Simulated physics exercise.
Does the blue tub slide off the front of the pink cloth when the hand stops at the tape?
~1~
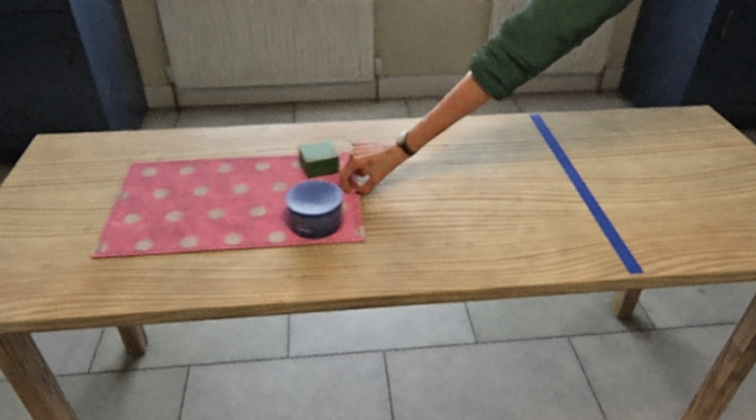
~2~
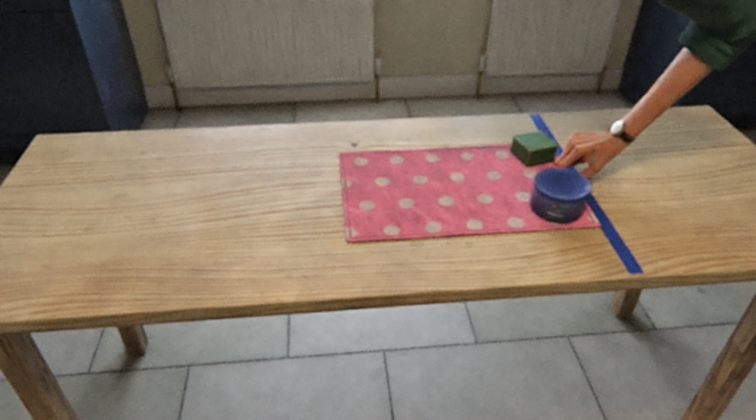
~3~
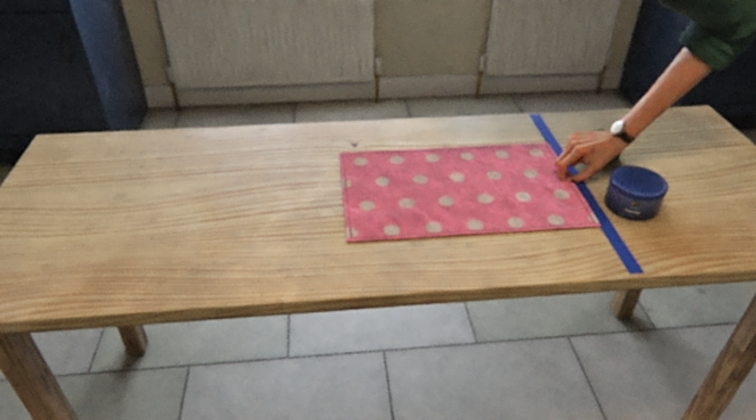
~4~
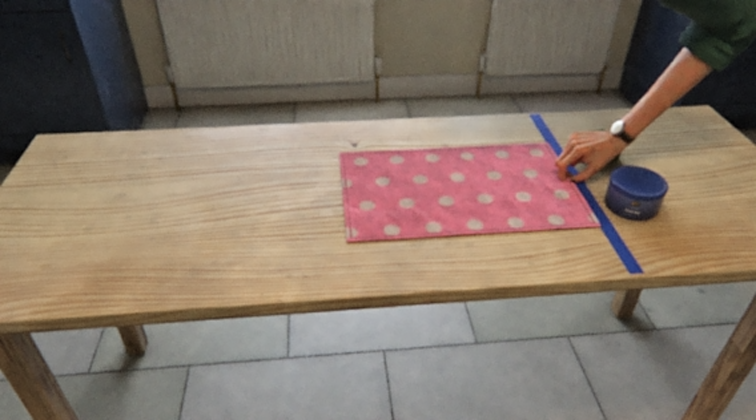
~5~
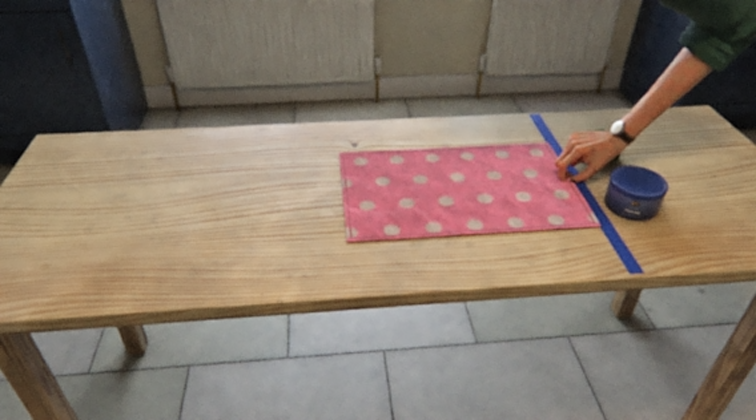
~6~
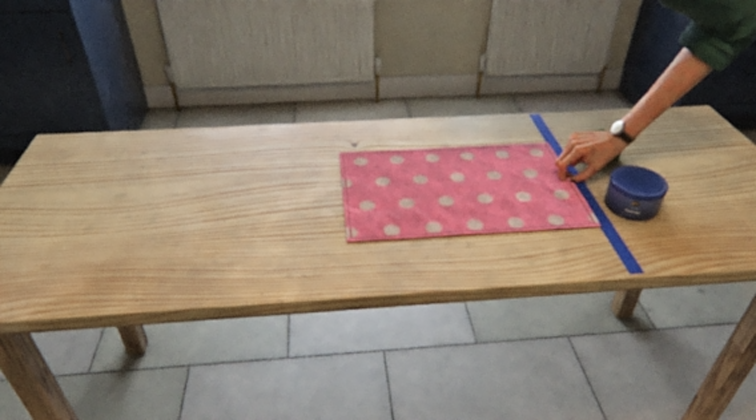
Yes, the blue tub slides off the front of the cloth and ends up resting on the bare table past the blue tape.
